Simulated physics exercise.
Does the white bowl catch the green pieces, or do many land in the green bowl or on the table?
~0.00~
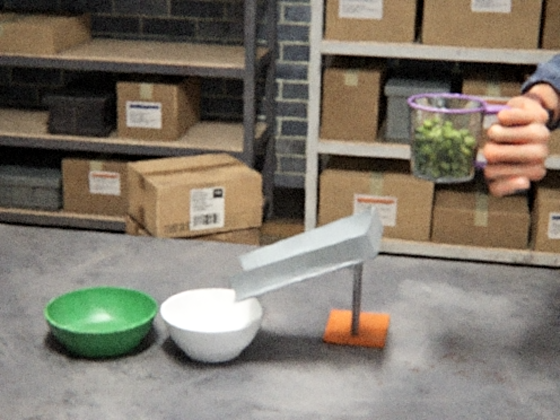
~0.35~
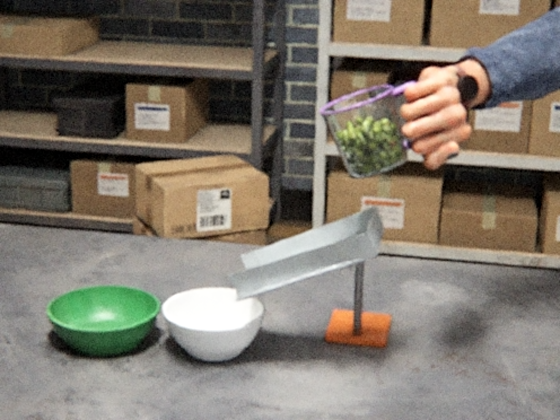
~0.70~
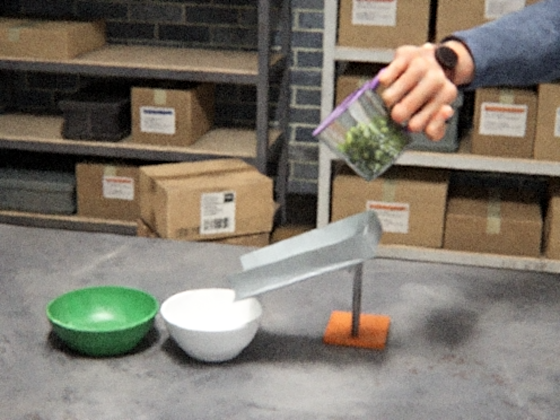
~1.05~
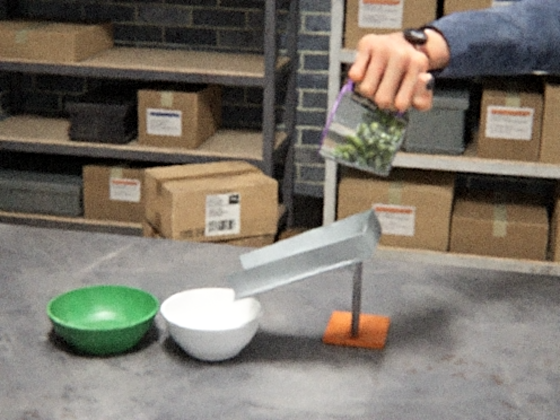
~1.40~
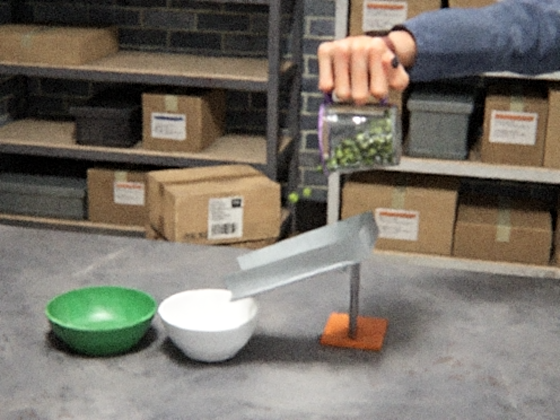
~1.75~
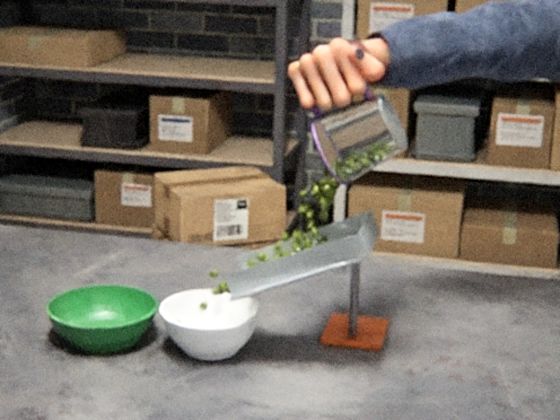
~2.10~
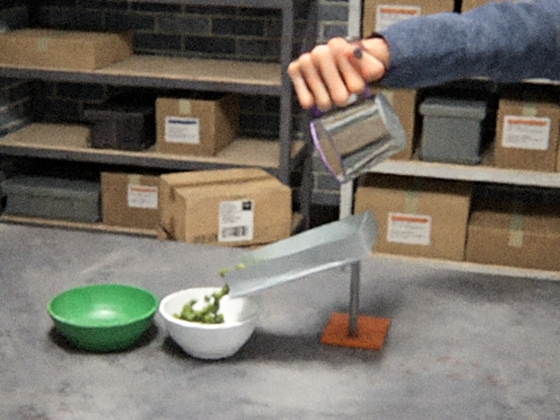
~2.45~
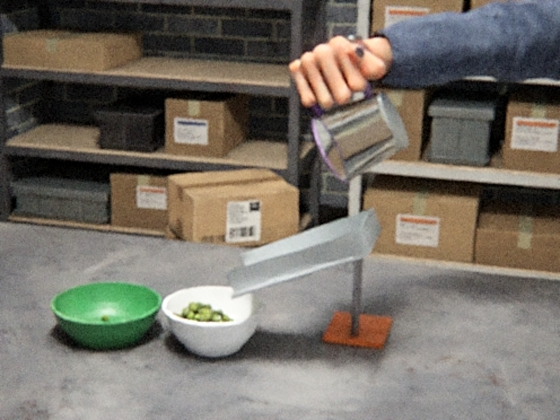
The white bowl catches practically all of the green pieces. Neither the green bowl nor the table ends up with any real share of them.
